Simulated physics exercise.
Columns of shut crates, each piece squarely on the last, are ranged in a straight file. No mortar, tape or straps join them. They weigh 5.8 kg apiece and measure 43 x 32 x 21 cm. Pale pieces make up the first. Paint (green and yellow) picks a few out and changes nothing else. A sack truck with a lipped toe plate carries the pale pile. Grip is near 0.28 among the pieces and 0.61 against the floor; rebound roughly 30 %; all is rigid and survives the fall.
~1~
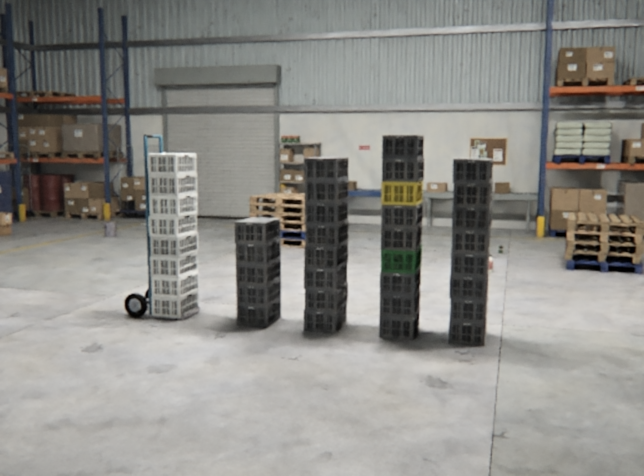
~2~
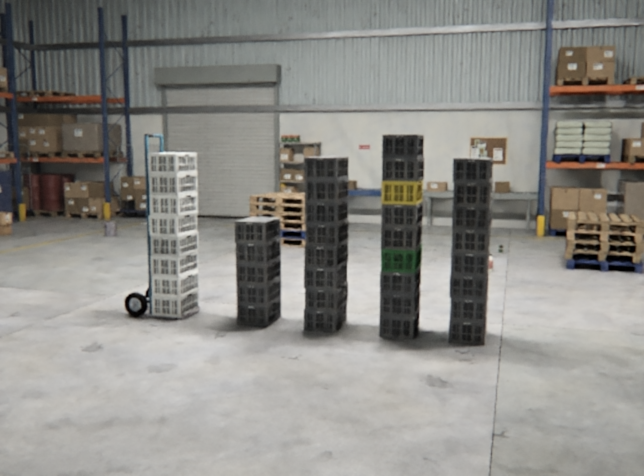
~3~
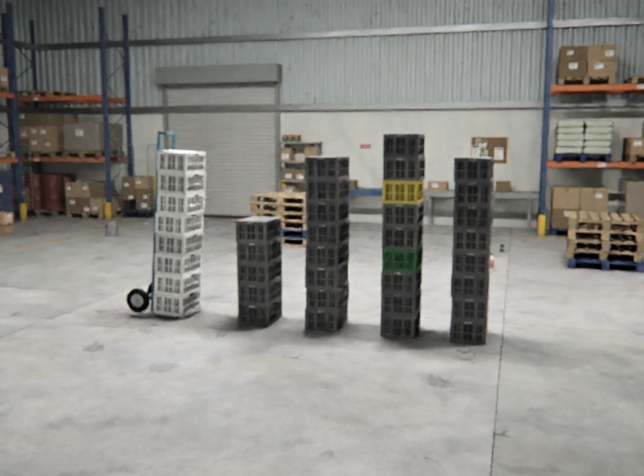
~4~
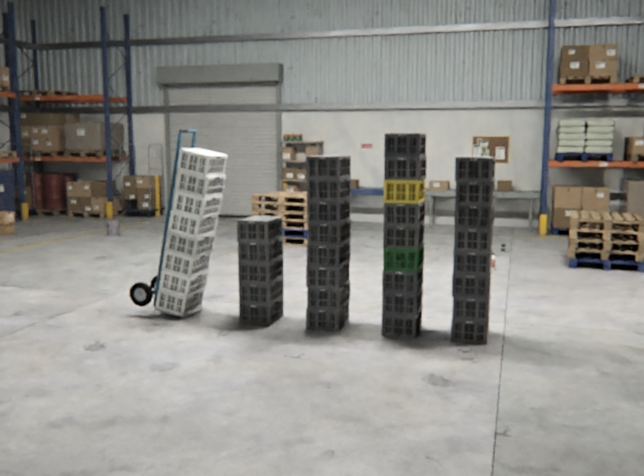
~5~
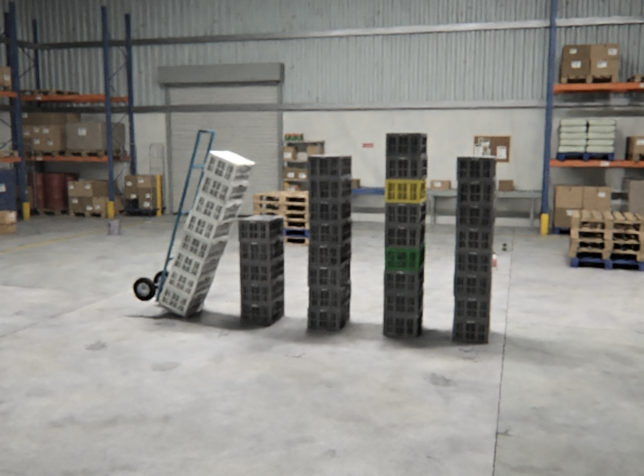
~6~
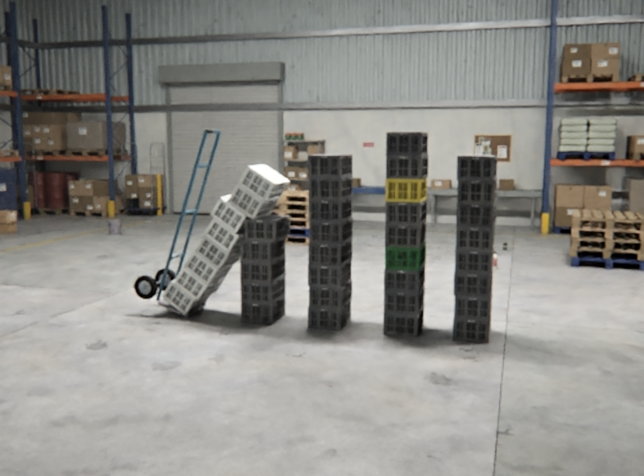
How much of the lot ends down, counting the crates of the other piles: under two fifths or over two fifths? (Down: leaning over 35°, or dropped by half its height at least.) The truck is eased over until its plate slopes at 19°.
Over two fifths of them.
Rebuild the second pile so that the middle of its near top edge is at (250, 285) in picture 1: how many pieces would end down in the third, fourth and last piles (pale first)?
In that case third 3, fourth 0, last 0.
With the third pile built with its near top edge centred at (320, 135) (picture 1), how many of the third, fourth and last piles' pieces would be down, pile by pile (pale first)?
In that case third 8, fourth 8, last 7.
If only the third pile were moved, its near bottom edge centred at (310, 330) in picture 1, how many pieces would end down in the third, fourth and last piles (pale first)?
In that case third 8, fourth 8, last 7.
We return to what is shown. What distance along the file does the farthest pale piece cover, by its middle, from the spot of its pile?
Some 240 cm.
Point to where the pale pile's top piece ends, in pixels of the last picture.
At about (403, 253).
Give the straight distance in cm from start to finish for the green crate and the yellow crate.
About: Green 90, yellow 250.
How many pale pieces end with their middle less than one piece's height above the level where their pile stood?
3 of them.
Then, 0.47 s later than the last frame, 8 of the pale pile down; none of the 30 other crates down, 11 disturbed.
Then, 1.49 s later than the last frame, 7 of the pale pile down; 7 of the 30 other crates down; green crate tilted 12°; yellow crate tilted 12°.
Then, 2.19 s later than the last frame, 7 of the pale pile down; 24 of the 30 other crates down; green crate tilted 36°, 17 cm lower; yellow crate tilted 16°, 19 cm lower.
Then, 2.93 s later than the last frame, 7 of the pale pile down; 28 of the 30 other crates down; green crate tilted 50°, 32 cm lower; yellow crate tilted 42°, 85 cm lower.
When it is over, 7 of the pale pile down; 28 of the 30 other crates down; yellow crate tilted 60°, 1.01 m lower; green crate tilted 53°, 32 cm lower. That is 93 per cent. In pixels of the last frame, middles, green crate near (499, 294).
